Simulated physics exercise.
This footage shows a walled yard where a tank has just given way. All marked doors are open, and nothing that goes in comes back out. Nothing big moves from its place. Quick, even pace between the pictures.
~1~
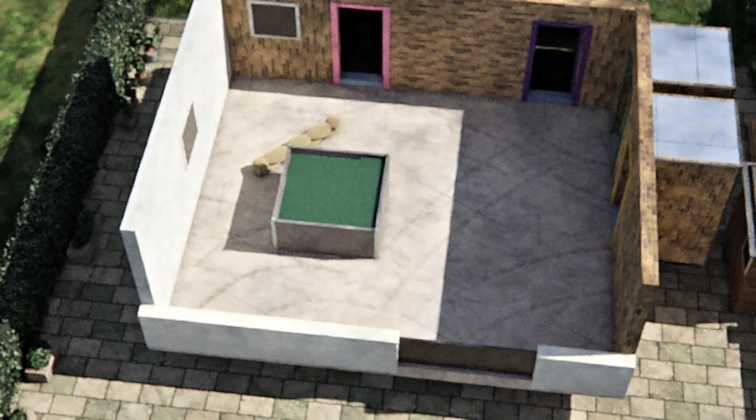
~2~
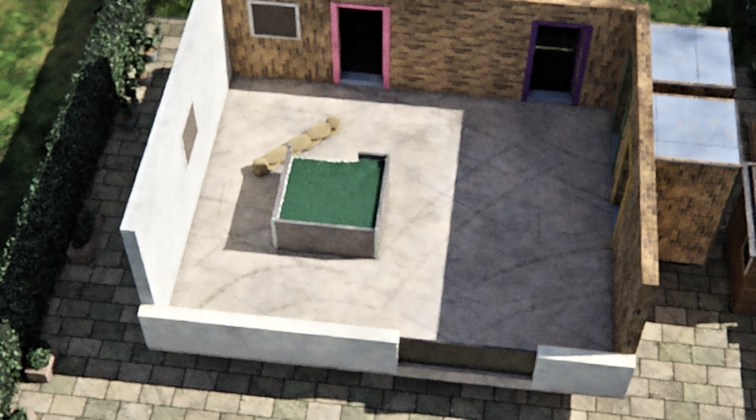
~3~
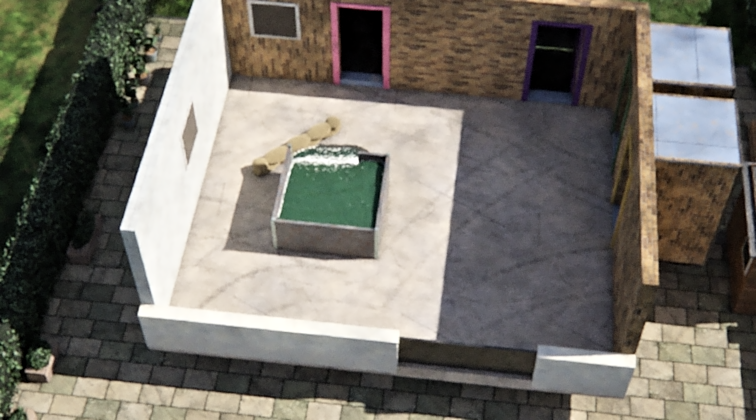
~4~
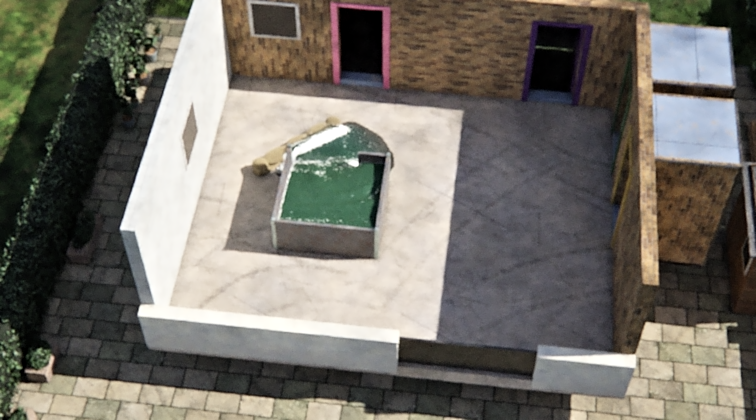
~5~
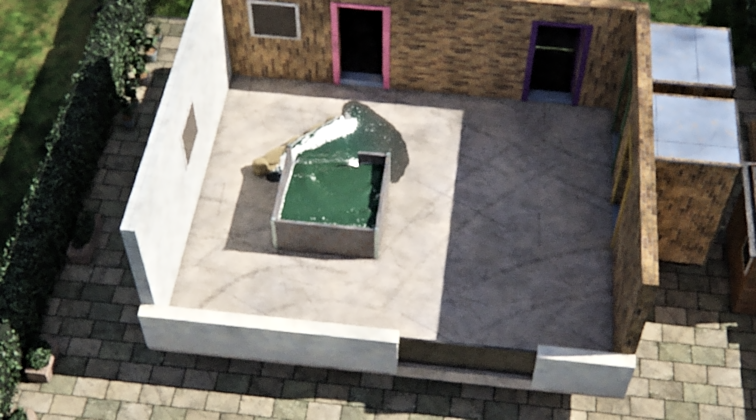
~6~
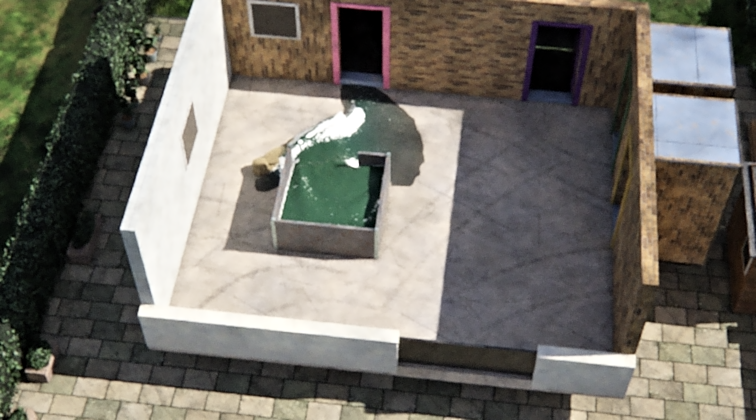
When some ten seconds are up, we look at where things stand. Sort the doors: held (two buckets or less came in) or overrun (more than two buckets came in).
Sorted: Purple door held, pink door overrun, yellow door overrun, green door overrun.
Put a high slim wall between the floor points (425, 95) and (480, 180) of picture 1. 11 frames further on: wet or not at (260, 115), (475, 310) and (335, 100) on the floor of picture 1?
Results in order: Swamped / bone-dry / swamped.
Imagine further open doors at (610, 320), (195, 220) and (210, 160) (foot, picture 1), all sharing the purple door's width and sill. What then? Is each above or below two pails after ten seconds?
In order, the new doors go: Undershoots, undershoots, undershoots.
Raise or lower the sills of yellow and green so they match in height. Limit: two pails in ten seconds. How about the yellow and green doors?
Yellow stays within the limit, green exceeds the limit.
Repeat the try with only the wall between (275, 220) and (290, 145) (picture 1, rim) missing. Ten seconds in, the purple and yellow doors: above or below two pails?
The purple door falls short, the yellow door exceeds the limit.
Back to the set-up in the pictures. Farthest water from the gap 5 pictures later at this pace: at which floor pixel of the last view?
Look around (468, 97).
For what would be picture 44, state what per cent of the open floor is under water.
It comes to 70 per cent.
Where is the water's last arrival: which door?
My answer: The yellow door.
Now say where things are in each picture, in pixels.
In the first frame, the tank at (332, 190) is whole and still.
In the second frame, the front is at a hidden place, out from the gap on the tank's far side.
In the third frame, water pours out on the tank's far side and has run to a hidden place.
In the fourth frame, water pours out on the tank's far side and has run to (352, 125).
In the fifth frame, water pours out on the tank's far side and has run to (359, 105).
In the sixth frame, water pours out on the tank's far side and has run to (368, 86).
A moment on, water covers 20 % of the floor; the purple door not reached, the pink door over two buckets in, the yellow door not reached, the green door not reached.
Next, water covers 40 % of the floor; the purple door wet at the sill, nothing in, the pink door far over two buckets in, the yellow door not reached, the green door not reached.
Then, water covers 50 % of the floor; the purple door wet at the sill, nothing in, the pink door far over two buckets in, the yellow door wet at the sill, nothing in, the green door over two buckets in.
Later, water covers 70 % of the floor; the purple door under two buckets in, the pink door far over two buckets in, the yellow door under two buckets in, the green door far over two buckets in.
In the end, water covers 90 % of the floor; the purple door under two buckets in, the pink door far over two buckets in, the yellow door over two buckets in, the green door far over two buckets in.
